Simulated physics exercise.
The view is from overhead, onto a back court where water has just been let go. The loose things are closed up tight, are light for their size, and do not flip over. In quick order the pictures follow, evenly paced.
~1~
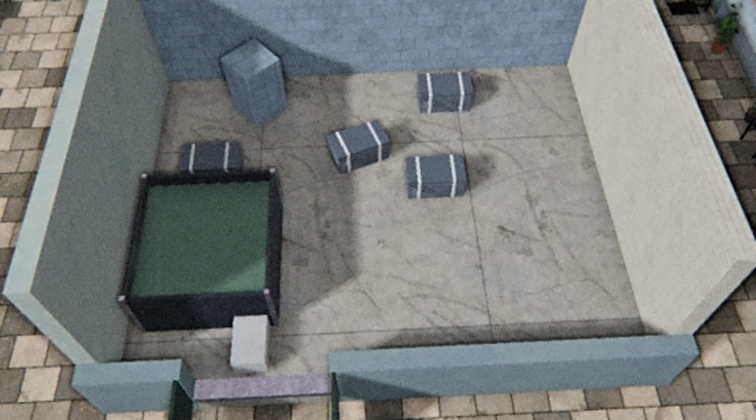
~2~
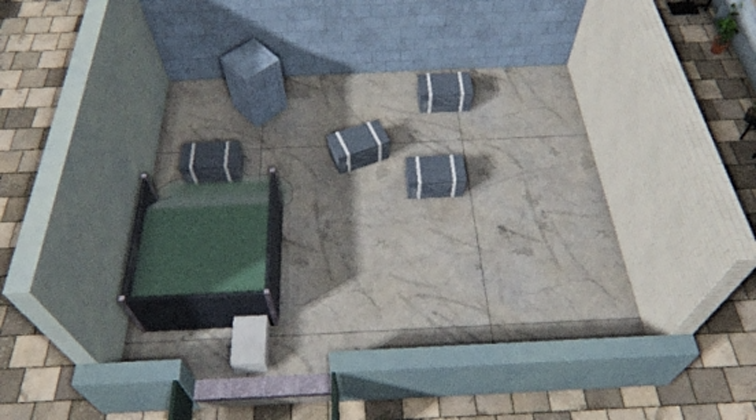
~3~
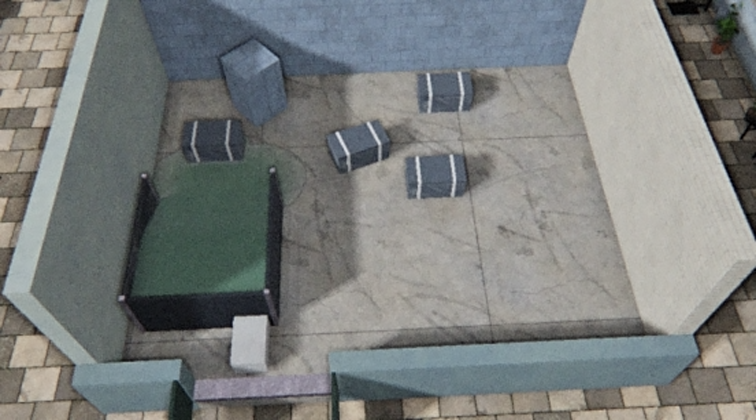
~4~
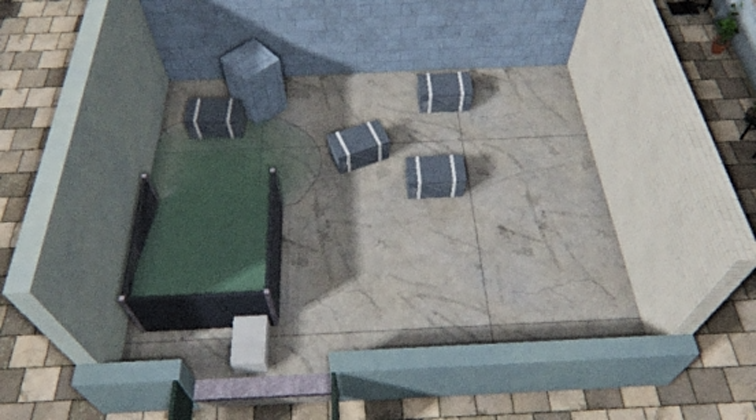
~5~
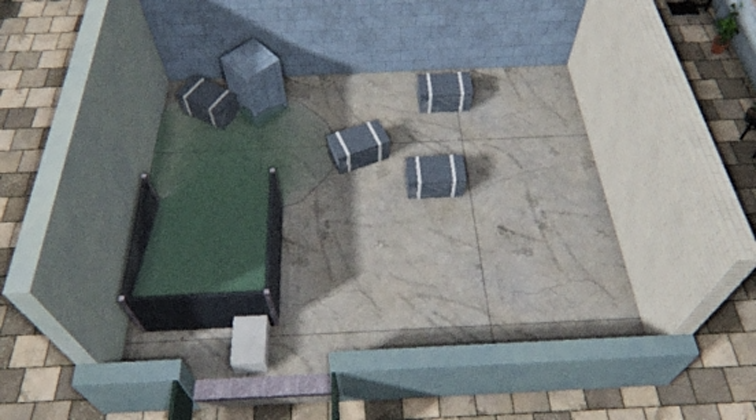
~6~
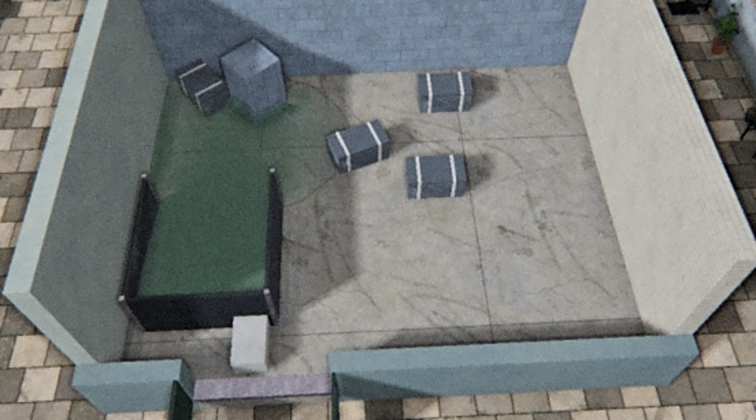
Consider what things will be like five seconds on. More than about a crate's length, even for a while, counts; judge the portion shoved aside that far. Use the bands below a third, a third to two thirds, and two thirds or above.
It falls two thirds or above.
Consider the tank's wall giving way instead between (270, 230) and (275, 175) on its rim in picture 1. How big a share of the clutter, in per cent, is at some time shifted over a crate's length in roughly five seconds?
It comes to some 60 per cent.
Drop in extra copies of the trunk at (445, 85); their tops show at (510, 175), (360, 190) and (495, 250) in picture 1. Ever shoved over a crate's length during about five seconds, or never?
Per listing: Cleared out, cleared out, largely stays.
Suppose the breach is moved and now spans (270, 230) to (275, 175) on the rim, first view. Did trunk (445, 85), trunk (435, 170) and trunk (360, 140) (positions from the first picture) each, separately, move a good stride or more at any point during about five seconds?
Results in order: Cleared that distance / cleared that distance / cleared that distance.
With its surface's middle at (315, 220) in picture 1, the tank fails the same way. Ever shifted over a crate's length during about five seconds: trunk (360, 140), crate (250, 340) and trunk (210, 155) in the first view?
Taking them in turn: Got sent well off; kept near its start; got sent well off.
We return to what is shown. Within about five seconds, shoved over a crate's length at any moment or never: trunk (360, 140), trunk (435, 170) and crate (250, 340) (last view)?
In sequence: Covered the distance, covered the distance, fell short.
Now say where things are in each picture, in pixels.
In the first picture, a trunk at (209, 156) rests on the ground; a crate at (249, 339), on the bottom; 0 of 5 have shifted.
In the second picture, a trunk at (209, 155) rests on the ground; a crate at (249, 339) rests on the ground; 0 of 5 have shifted.
In the third picture, a trunk at (211, 133) rests on the ground, a stride from its start; a crate at (249, 339), on the bottom; 1 of 5 have shifted.
In the fourth picture, a trunk at (213, 110) rests on the ground, a stride from its start; a crate at (249, 339), on the bottom; 1 of 5 have shifted.
In the fifth picture, a trunk at (206, 94) rests on the ground, a stride from its start; a crate at (249, 339) rests on the ground; 1 of 5 have shifted.
In the sixth picture, a trunk at (201, 79) rests on the ground, a stride from its start; a crate at (249, 339), on the bottom; 1 of 5 have shifted.
A moment on, 1 of 5 are well off their spots; 1 afloat.
Next, 1 of 5 are well off their spots; 1 afloat.
Later, 1 of 5 are well off their spots; 1 afloat.
In the end, 4 of 5 are well off their spots, and 4 have been at some point; 3 afloat.
